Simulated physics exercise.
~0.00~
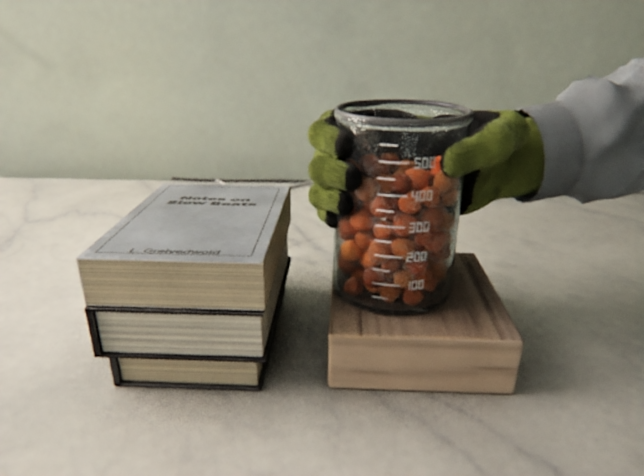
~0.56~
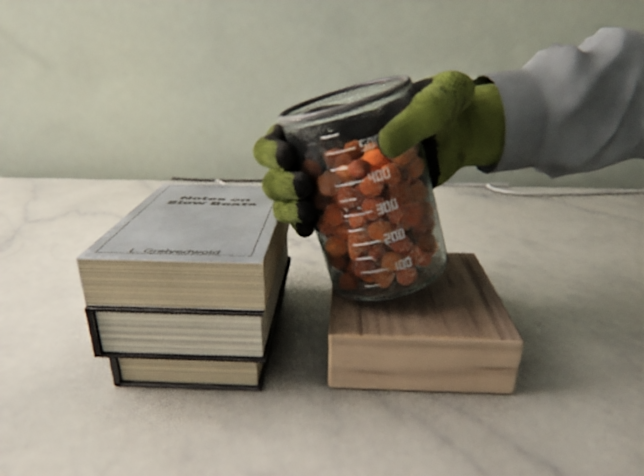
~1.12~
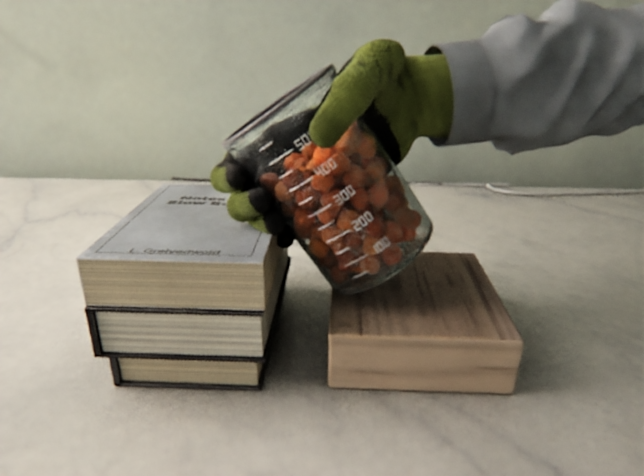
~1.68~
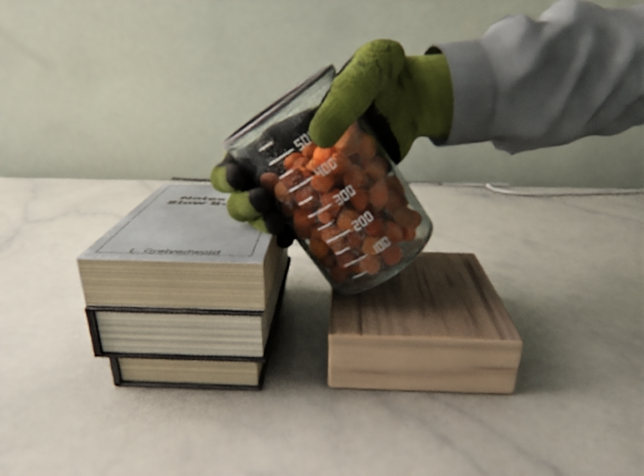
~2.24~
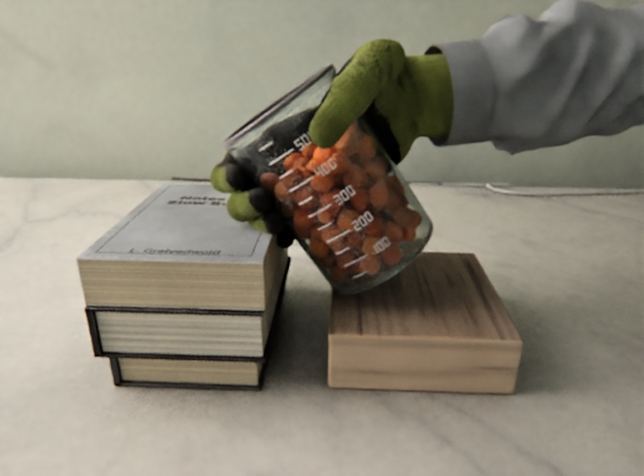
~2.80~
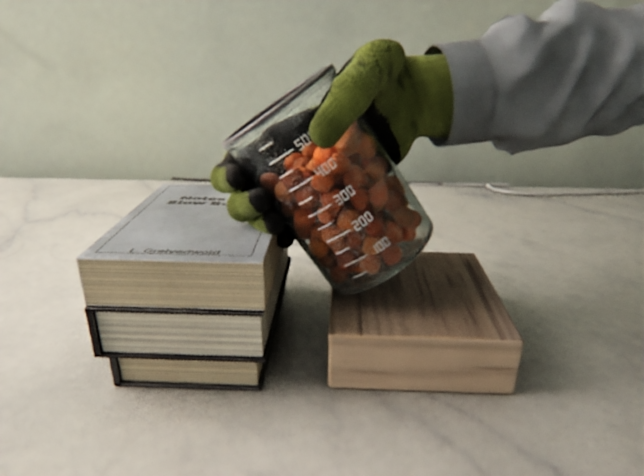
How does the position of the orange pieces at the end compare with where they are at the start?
At the end the orange pieces are further to the left and a little higher than at the start, closer to the stack of books and still inside the beaker.
